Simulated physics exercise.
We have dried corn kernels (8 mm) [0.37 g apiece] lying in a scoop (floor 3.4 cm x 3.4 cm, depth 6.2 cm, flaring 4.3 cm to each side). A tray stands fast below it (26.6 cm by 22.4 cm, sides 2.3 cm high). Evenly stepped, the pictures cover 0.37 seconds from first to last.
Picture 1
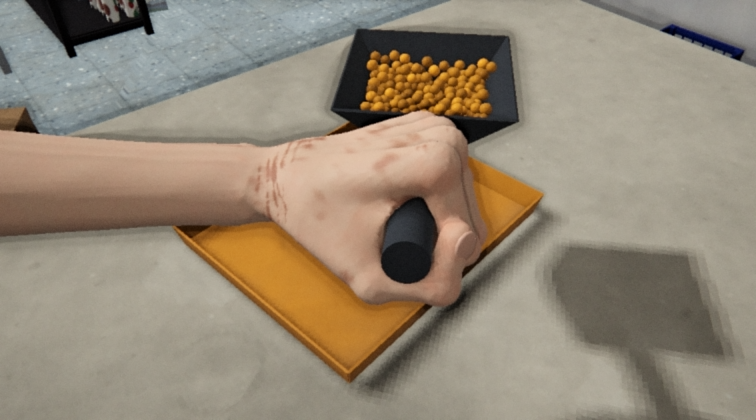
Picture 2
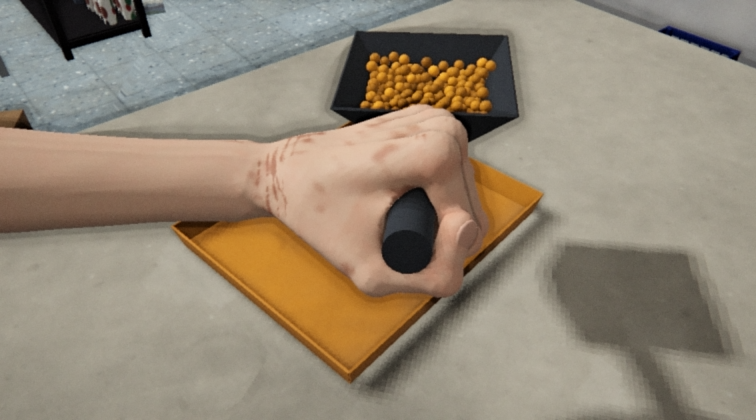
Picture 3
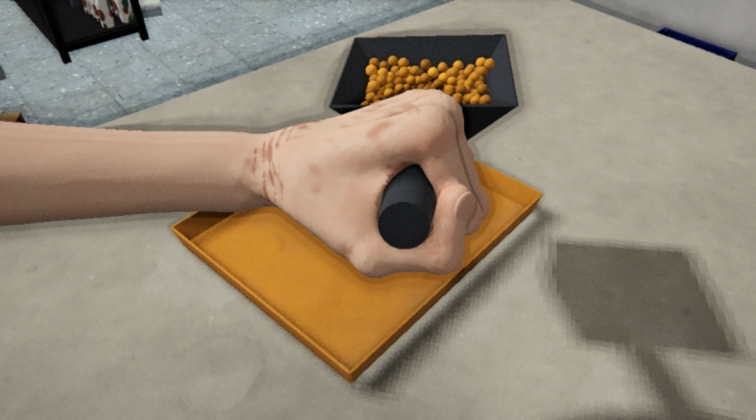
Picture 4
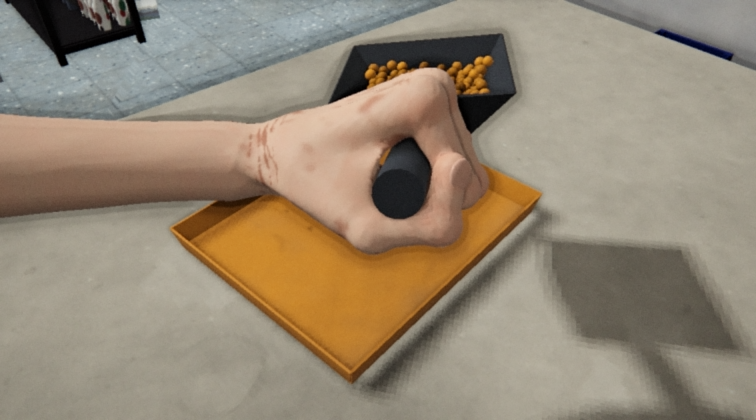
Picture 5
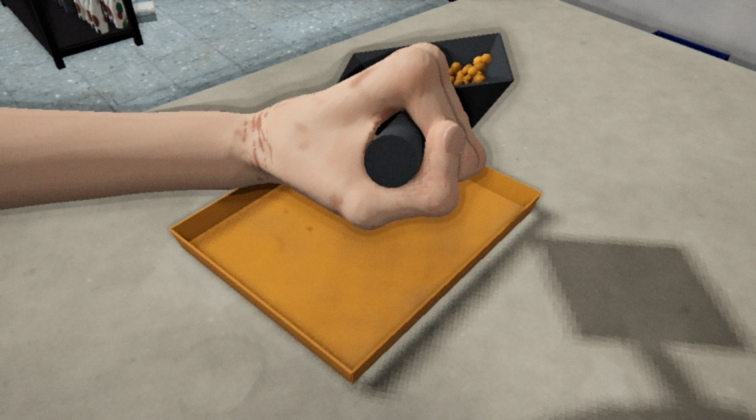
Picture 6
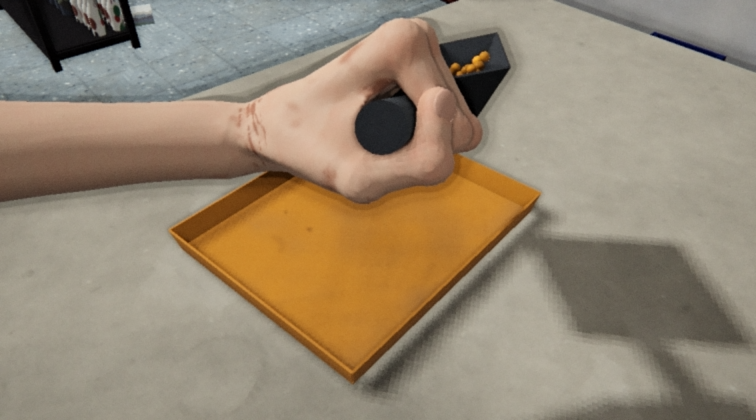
In the video, a hand grips a dark handle above an orange tray on a gray surface, with a black scoop of orange-yellow kernels beyond it; the hand rises and the scoop gradually tilts, its back side lowering.
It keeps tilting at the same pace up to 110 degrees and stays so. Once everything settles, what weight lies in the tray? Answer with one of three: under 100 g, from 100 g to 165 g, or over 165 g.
From 100 g to 165 g.
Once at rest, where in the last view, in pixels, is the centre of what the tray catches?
Middle: Approx. (354, 202).
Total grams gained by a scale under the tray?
I'd say somewhere near 120 g.
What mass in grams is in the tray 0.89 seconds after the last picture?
Near 20 g.
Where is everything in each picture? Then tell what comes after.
The first frame shows scoop at (505, 81); tilt 0 degrees; top of the load at (427, 62); tray at (363, 209).
The second frame shows scoop at (505, 79); tilt 1 degrees; top of the load at (427, 63).
The third frame shows scoop at (504, 74); tilt 6 degrees; low side back; top of the load at (490, 64).
The fourth frame shows scoop at (502, 68); tilt 10 degrees; low side back; top of the load at (403, 67).
The fifth frame shows scoop at (500, 63); tilt 15 degrees; low side back; top of the load at (470, 69).
The sixth frame shows scoop at (498, 57); tilt 20 degrees; low side back; top of the load at (477, 69); tray at (361, 211).
Then, 0.49 s after the last picture, tilt 51 degrees; 0 g in the tray, scoop holds 100 %.
Then, 0.89 s after the last picture, tilt 77 degrees; 18 g in the tray, scoop holds 70 %.
Then, 1.26 s after the last picture, tilt 100 degrees; 123 g in the tray, scoop holds 0 %.
Then, 1.62 s after the last picture, tilt 110 degrees; 123 g in the tray, scoop holds 0 %.
In the end, 123 g in the tray, scoop holds 0 %.
